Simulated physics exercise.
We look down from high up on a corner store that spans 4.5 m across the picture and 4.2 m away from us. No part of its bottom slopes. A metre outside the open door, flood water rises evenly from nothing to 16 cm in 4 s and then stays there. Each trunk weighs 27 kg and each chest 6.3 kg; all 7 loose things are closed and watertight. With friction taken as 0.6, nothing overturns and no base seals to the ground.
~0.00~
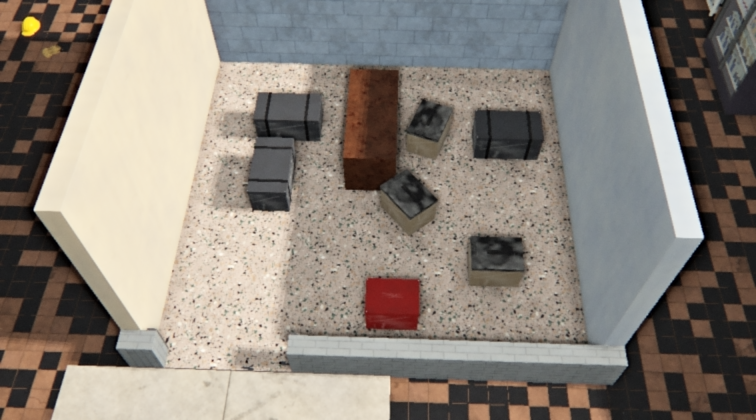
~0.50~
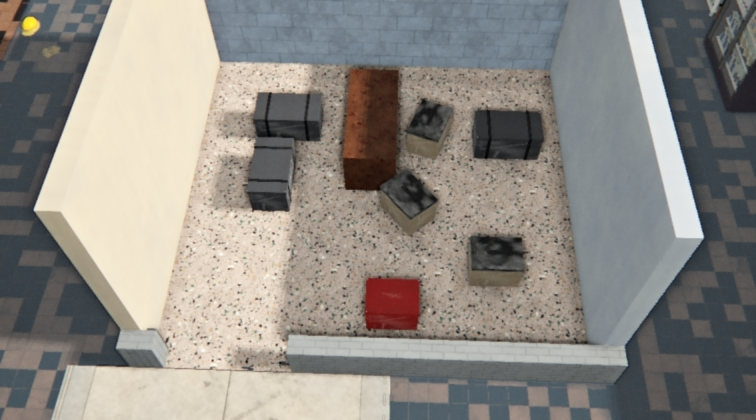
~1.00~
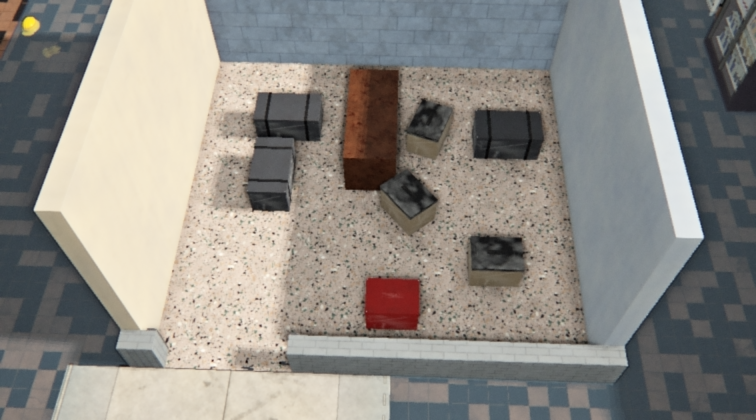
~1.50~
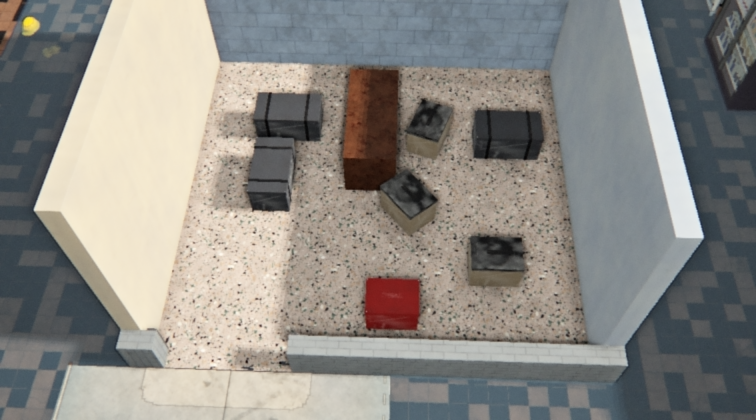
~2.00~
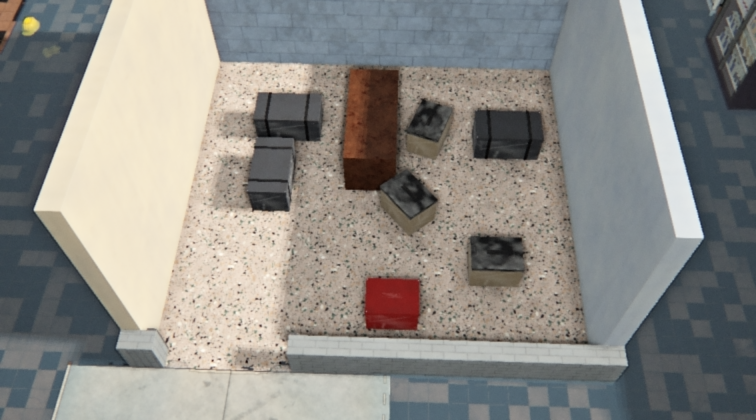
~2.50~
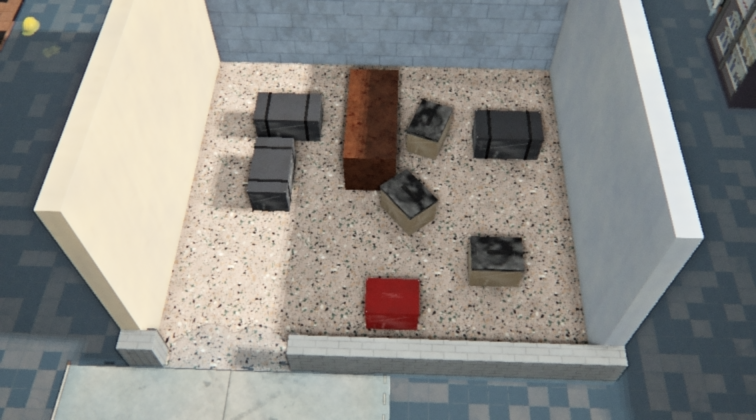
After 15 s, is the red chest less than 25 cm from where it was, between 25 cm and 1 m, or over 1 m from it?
Less than 25 cm.
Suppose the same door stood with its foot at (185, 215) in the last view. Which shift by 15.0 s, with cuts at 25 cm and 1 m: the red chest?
As for the red chest, it winds up a long way off.
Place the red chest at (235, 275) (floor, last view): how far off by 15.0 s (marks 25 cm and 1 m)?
Answer: It covers a big distance.
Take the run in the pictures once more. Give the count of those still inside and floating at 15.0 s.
7.
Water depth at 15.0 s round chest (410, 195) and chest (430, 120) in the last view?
8 and 7 cm.
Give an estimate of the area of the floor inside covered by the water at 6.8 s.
At that time the wet patch spans about 10.0 m2.
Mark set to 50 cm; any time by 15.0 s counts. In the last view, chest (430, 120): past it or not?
I'd say beneath it.
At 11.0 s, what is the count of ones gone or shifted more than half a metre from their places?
At that time I count 1.
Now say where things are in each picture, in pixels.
The first picture shows the red chest at (392, 296), on the bottom; 0.0 m2 under water; 0 of 7 have shifted.
The second picture shows the red chest at (392, 296) rests on the ground; water covers 0.0 m2; 0 of 7 have shifted.
The third picture shows the red chest at (392, 296), on the bottom; 0.0 m2 under water; 0 of 7 have shifted.
The fourth picture shows the red chest at (392, 296), on the bottom; 0.0 m2 under water; 0 of 7 have shifted.
The fifth picture shows the red chest at (392, 296), on the bottom; 0.0 m2 under water; 0 of 7 have shifted.
The sixth picture shows the red chest at (392, 296) rests on the ground; water covers 0.2 m2; 0 of 7 have shifted.
After 3.5 s the red chest is near (392, 296), 0.0 m from its start, aground; 0 afloat.
After 6.8 s the red chest is near (392, 296), 0.0 m from its start, aground; 0 afloat.
After 11.0 s the red chest is near (392, 296), 0.0 m from its start, aground; 3 afloat.
After 15.0 s the red chest is near (379, 295), 0.1 m from its start, afloat; 7 afloat.
